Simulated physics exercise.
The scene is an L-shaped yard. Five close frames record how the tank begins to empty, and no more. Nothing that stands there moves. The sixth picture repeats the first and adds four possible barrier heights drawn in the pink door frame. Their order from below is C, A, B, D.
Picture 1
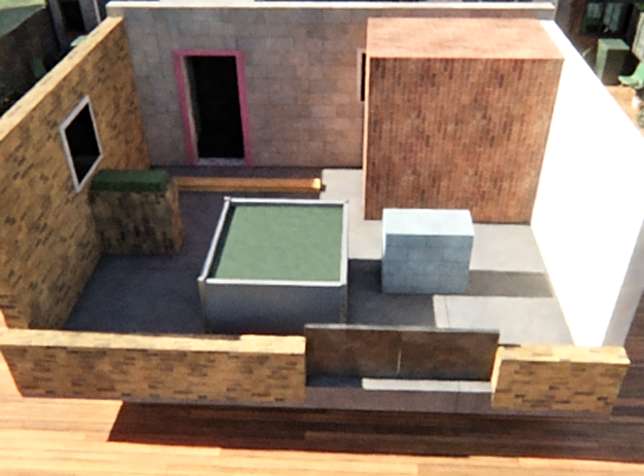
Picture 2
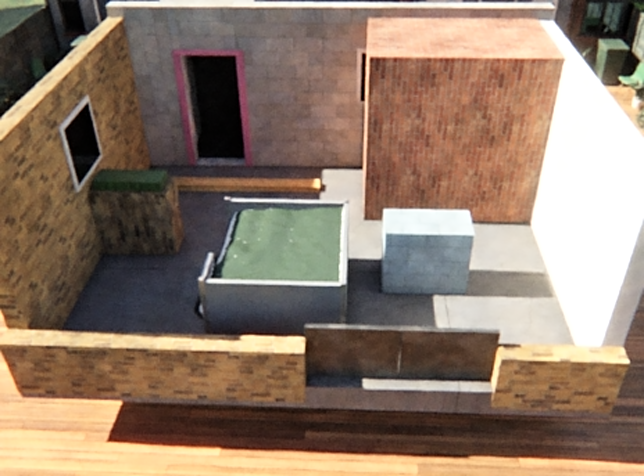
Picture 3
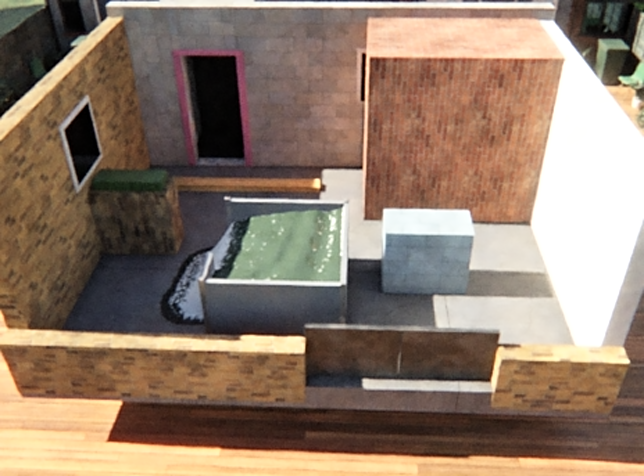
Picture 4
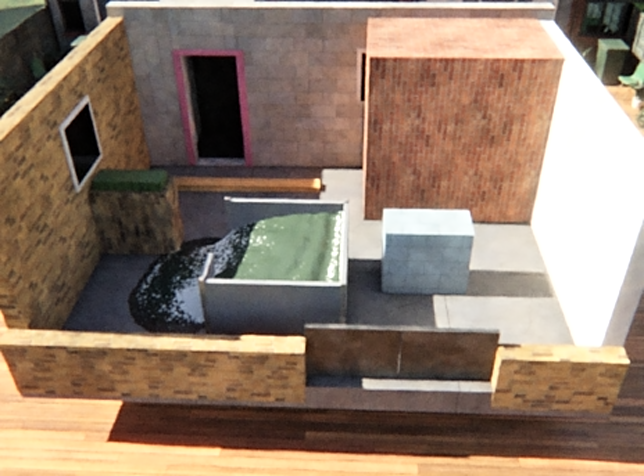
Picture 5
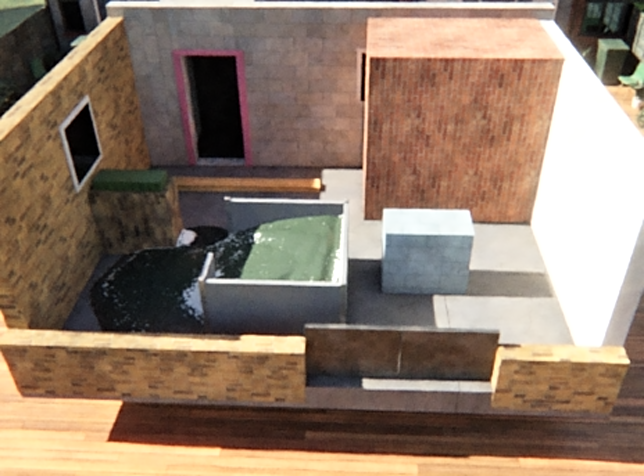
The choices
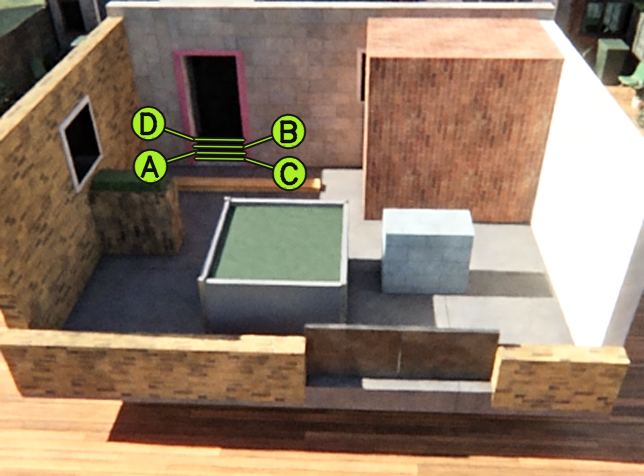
Walled yard with a pink-framed doorway, green water pouring from the left side of a square tank and spreading across the grey ground.
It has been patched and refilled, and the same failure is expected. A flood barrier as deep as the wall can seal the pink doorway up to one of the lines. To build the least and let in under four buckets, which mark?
Line C just does it.
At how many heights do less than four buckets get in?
All four.
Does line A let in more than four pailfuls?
No.
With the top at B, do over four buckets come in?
No, that is safe.
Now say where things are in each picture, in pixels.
Water in the tank at rest, its middle at (280, 243); foot of the pink doorway at (221, 165); shut gate at (401, 337), in the first picture.
In the second picture, 2 % of the ground under water, visible out to (208, 314).
In the third picture, 4 % of the ground under water, visible out to (171, 314).
In the fourth picture, 8 % of the ground under water, visible out to (135, 301).
In the fifth picture, 14 % of the ground under water, visible out to (97, 297).
In lime, A at (219, 153); B at (219, 146); C at (220, 158); D at (218, 139); from the bottom up C, A, B, D.
If A is chosen, nothing gets over.
If B is chosen, nothing gets over.
If C is chosen, nothing gets over.
If D is chosen, nothing gets over.
